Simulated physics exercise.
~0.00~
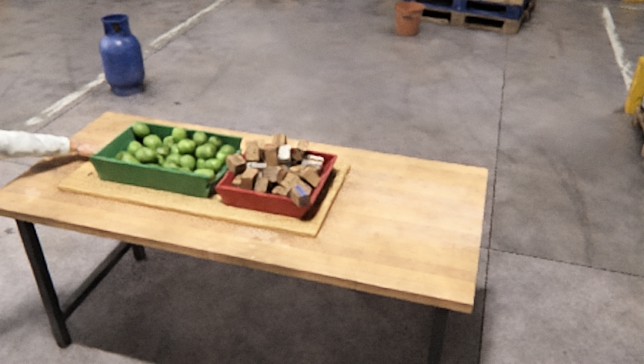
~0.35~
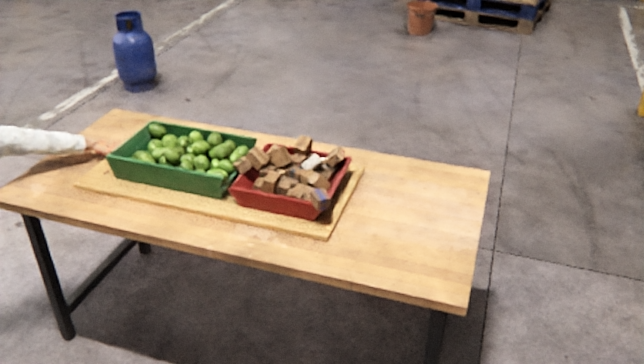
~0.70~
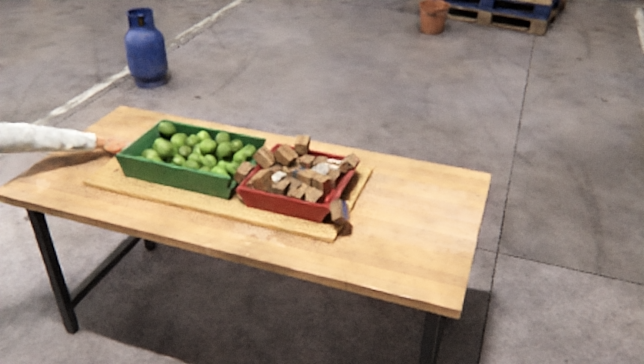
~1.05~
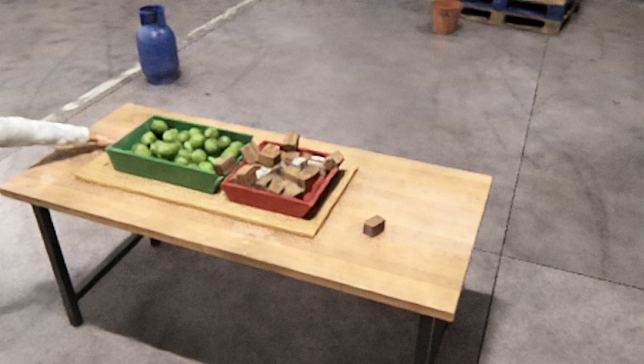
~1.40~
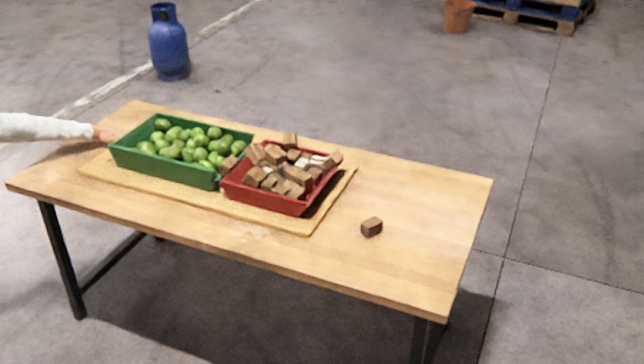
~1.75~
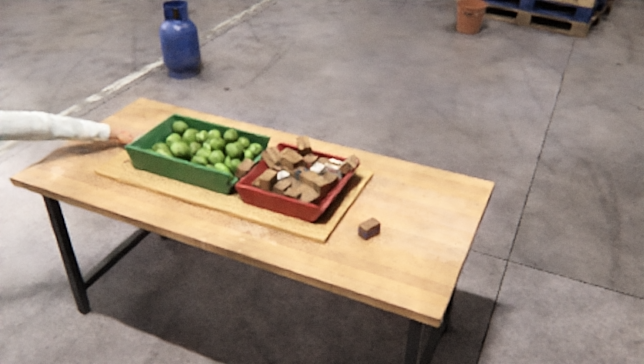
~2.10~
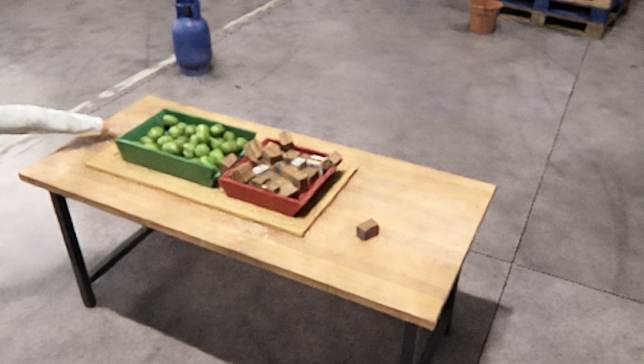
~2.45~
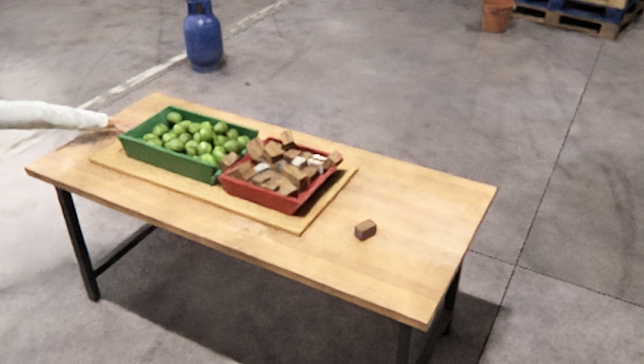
In a grey concrete-floored workshop, seen from above and in front of a wooden table, a blue gas cylinder stands behind to the left and a pallet lies at the back. On the table, a board carries a green crate of round green fruit on the left and a red crate of small brown blocks on the right. A pale-sleeved arm at the left slides the board right, then back left, and a block drops from the red crate onto the tabletop. The arm repeats the swing while the view drifts slightly. At the end, the block lies alone right of the board, and both crates remain full.
